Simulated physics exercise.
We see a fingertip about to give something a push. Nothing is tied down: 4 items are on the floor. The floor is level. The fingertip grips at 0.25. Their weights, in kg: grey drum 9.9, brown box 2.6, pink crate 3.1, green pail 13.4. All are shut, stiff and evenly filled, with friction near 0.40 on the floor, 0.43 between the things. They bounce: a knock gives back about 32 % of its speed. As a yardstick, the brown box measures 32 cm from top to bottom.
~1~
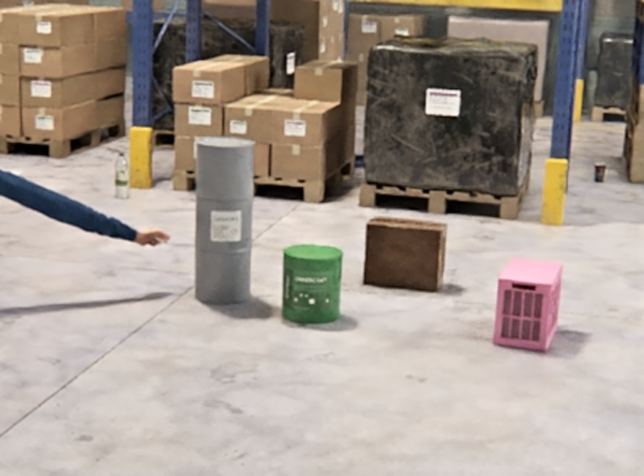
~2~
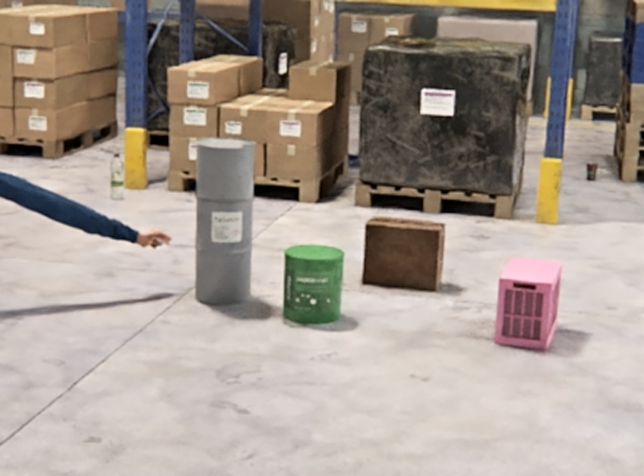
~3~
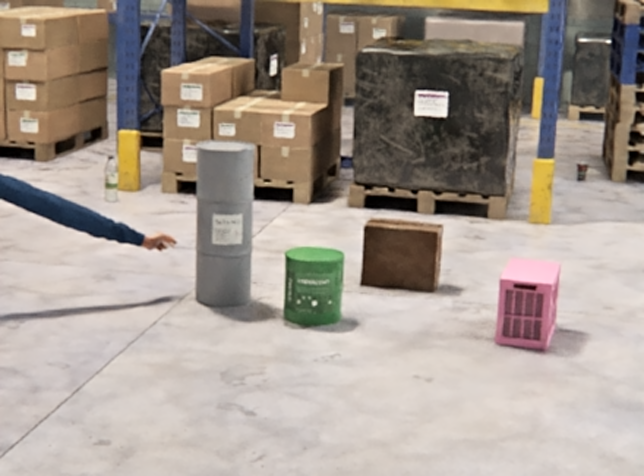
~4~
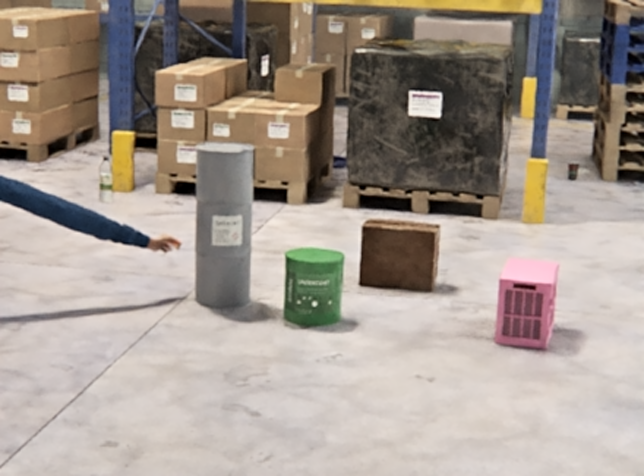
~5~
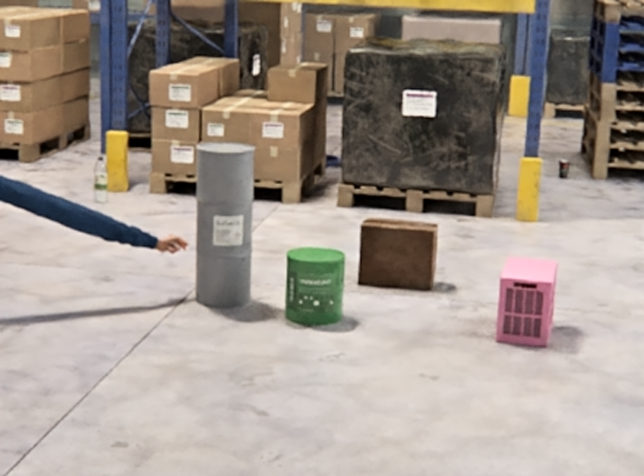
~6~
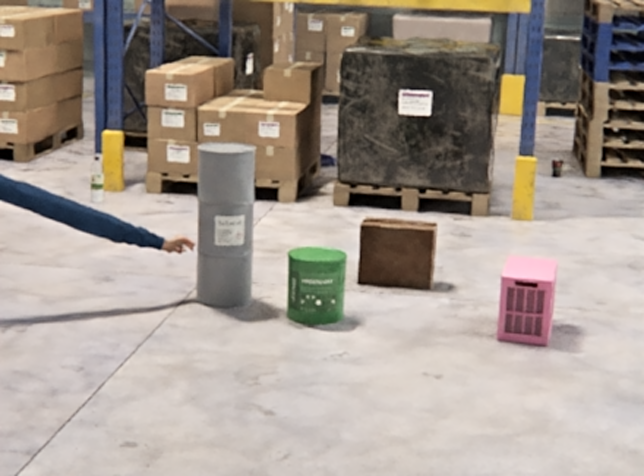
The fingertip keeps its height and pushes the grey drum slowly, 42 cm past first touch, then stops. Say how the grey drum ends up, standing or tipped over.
The grey drum stays upright.
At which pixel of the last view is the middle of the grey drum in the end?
Around (310, 227).
Then, 0.30 s later than the last frame, 20 cm of travel; grey drum 7 cm from its spot near (240, 225).
Then, 0.80 s later than the last frame, 33 cm of travel; grey drum 20 cm from its spot near (268, 227).
Then, 1.10 s later than the last frame, 42 cm of travel; grey drum 29 cm from its spot near (285, 228); green pail 3 cm from its spot.
Then, 1.40 s later than the last frame, 50 cm of travel; grey drum 36 cm from its spot near (301, 227); green pail 6 cm from its spot.
When it is over, not toppled but over 14 cm from the start, grey drum; the other 3 within 14 cm of the start. End places, in pixels of the last picture, grey drum near (310, 227).
